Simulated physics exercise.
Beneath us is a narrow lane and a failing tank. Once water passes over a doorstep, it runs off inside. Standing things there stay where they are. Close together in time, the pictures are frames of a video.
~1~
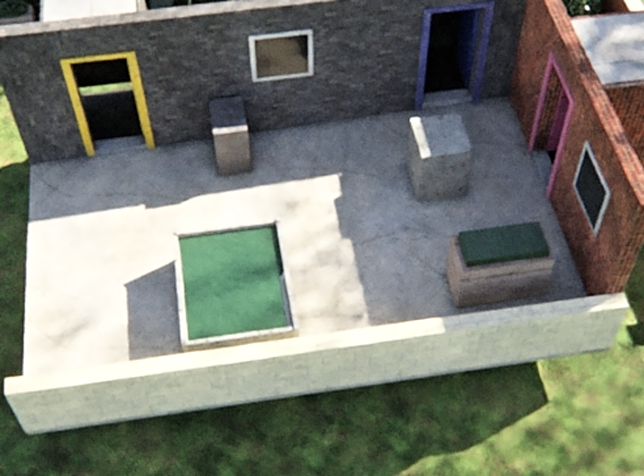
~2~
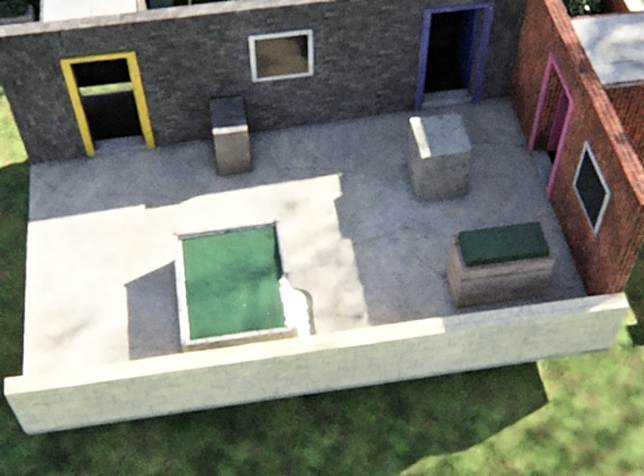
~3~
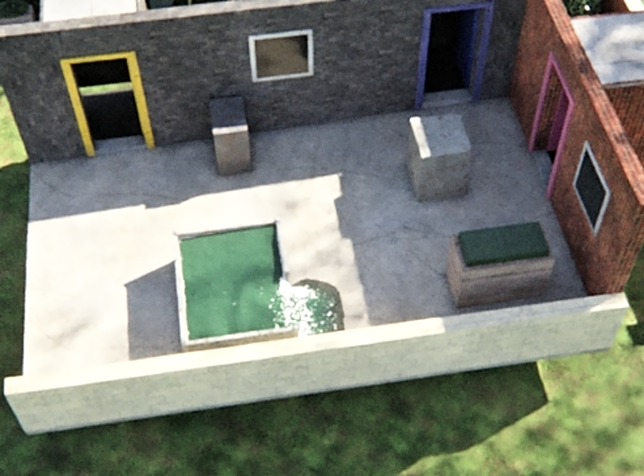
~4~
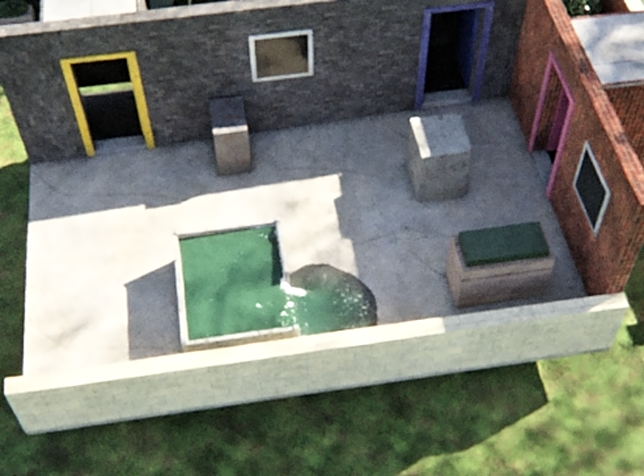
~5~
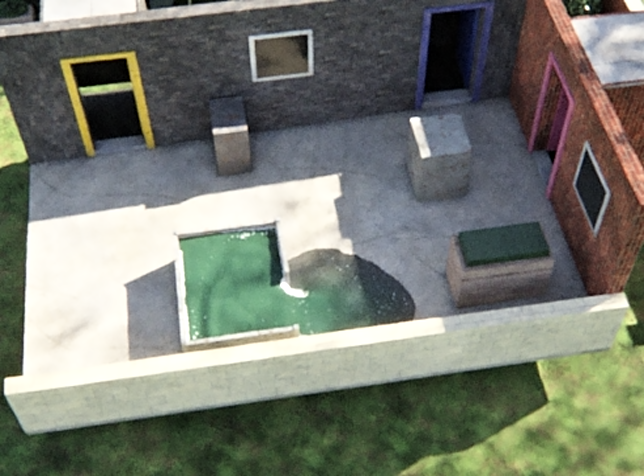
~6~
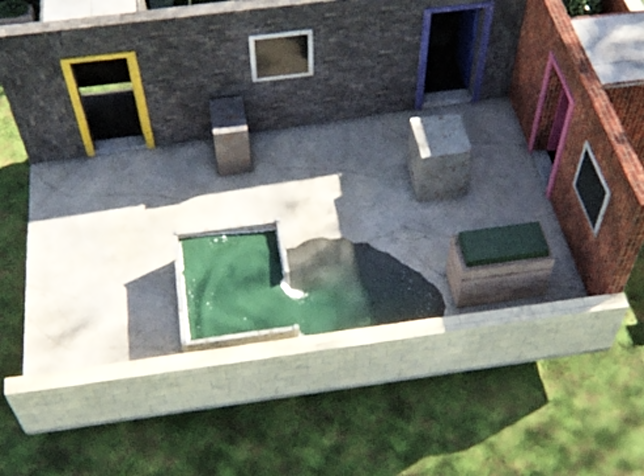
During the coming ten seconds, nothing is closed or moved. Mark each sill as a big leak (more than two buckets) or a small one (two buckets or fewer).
Pink door: Small; blue door: Small; yellow door: Small.
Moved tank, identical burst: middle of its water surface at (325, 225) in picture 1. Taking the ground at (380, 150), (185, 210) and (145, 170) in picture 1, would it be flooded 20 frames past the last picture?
Result: Spared; spared; spared.
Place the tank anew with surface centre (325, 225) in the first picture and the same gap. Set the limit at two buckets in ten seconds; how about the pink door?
The pink door overshoots the limit.
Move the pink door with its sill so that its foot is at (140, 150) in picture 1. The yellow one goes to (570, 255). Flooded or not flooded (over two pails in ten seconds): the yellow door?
I'd say the yellow one admits less.
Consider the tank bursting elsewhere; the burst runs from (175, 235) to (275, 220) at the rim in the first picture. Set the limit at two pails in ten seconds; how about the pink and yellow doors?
As for the pink door, it sits short of it; as for the yellow door, it overshoots.
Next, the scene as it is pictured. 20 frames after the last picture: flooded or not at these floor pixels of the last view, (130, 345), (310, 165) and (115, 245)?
First spot not wet, second not wet, third not wet.
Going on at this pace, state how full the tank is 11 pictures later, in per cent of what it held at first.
Near 54 in a hundred.
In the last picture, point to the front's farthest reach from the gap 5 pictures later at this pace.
My guess would be about (559, 324).
A moment on, water covers 20 % of the floor; the pink door not reached, the blue door not reached, the yellow door not reached.
Next, water covers 25 % of the floor; the pink door not reached, the blue door not reached, the yellow door not reached.
Then, water covers 40 % of the floor; the pink door under two buckets in, the blue door not reached, the yellow door not reached.
Later, water covers 60 % of the floor; the pink door under two buckets in, the blue door under two buckets in, the yellow door not reached.
In the end, water covers 80 % of the floor; the pink door under two buckets in, the blue door under two buckets in, the yellow door wet at the sill, nothing in.
